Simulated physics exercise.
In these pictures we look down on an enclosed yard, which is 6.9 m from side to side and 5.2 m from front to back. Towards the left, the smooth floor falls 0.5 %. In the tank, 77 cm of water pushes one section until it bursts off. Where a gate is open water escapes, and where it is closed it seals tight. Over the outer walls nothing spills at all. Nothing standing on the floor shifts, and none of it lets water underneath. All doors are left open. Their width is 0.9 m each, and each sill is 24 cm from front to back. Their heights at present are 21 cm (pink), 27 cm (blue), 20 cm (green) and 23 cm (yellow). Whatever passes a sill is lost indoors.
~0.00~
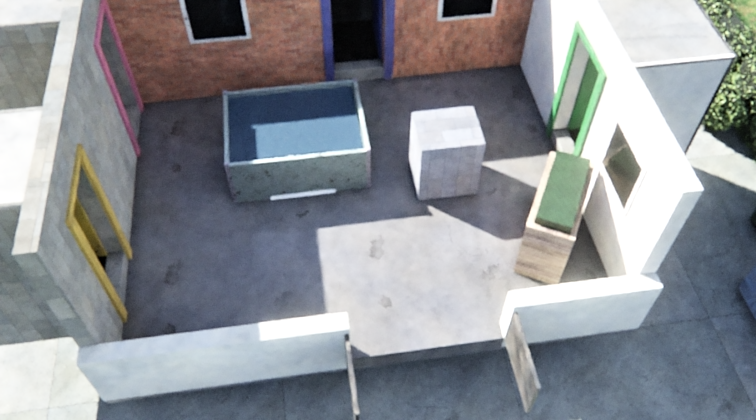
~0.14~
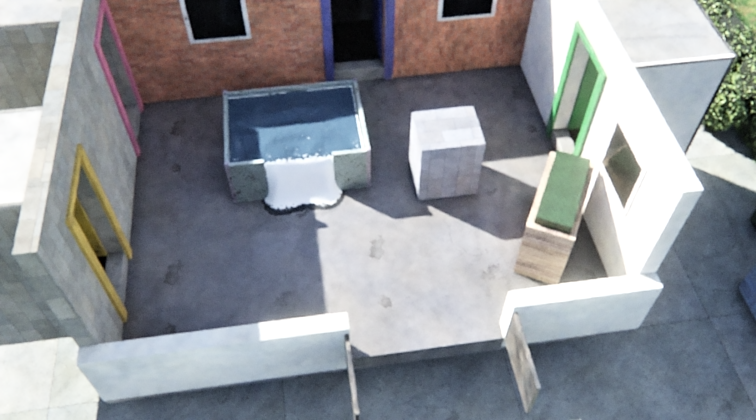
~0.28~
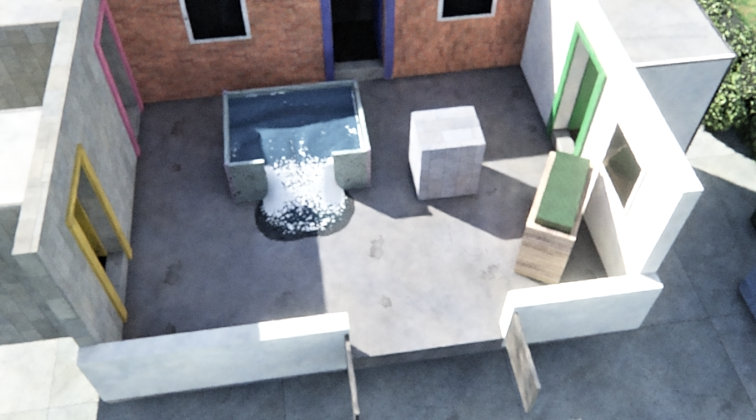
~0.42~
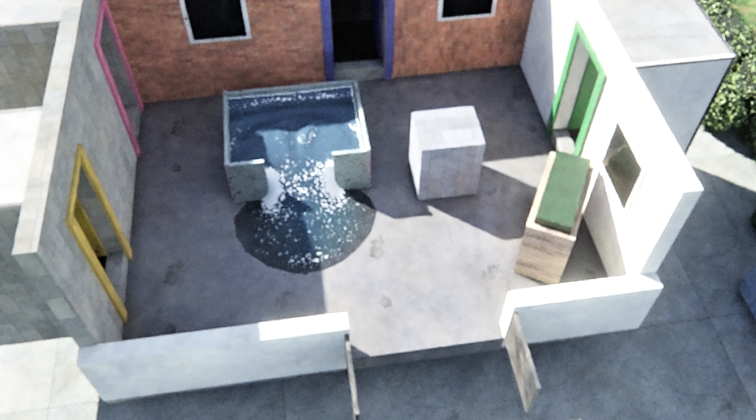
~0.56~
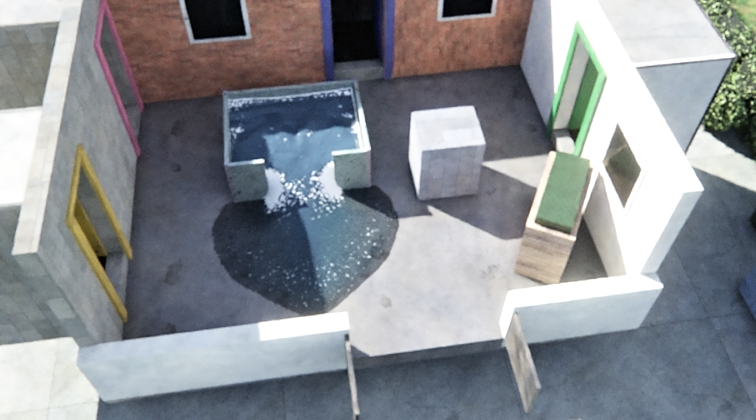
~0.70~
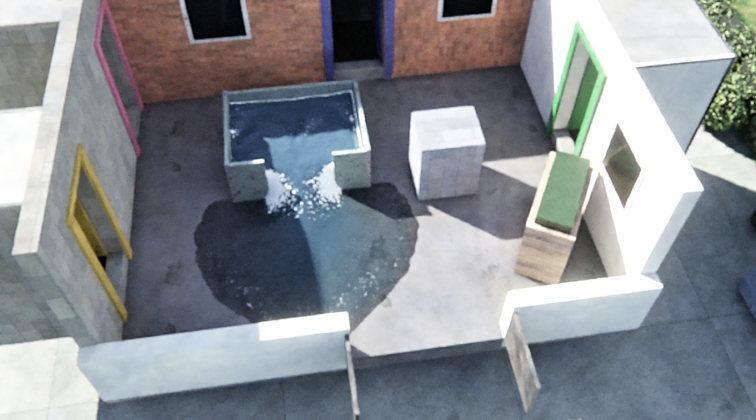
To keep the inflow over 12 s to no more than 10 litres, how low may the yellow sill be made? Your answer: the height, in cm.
No lower than about 12 cm.
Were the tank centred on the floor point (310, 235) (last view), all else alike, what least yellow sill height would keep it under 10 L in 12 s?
16 cm or thereabouts.
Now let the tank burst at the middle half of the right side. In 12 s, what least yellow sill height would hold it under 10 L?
Minimum height: Approx. 6.5 cm.
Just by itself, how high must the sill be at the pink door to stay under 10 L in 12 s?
About 10.5 cm at pink.
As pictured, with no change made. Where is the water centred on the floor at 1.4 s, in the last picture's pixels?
(299, 201) or so.
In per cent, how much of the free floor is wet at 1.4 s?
I'd estimate about 35 percent.
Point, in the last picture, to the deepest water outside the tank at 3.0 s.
(120, 373).
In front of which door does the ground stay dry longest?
That would be the green door.
After 1.4 s water covers 35 % of the floor, deepest (36 cm) near (308, 202); it has not reached the yellow door.
After 3.0 s water covers 45 % of the floor, deepest (28 cm) near (120, 373); 13 cm at the yellow door, 0 litres in over its 23 cm sill.
After 12.0 s water covers 95 % of the floor, deepest (8 cm) near (141, 116); 5 cm at the yellow door, 0 litres in over its 23 cm sill.
At the yellow door as built, the water arrived by 1.6 s and peaked near 15 cm at 2.6 s.
Run again over the same 12 s with other heights there, 16 litres in over 10.5 cm, 3 litres over 14 cm. The limit of 10 litres is kept from about 12 cm up.
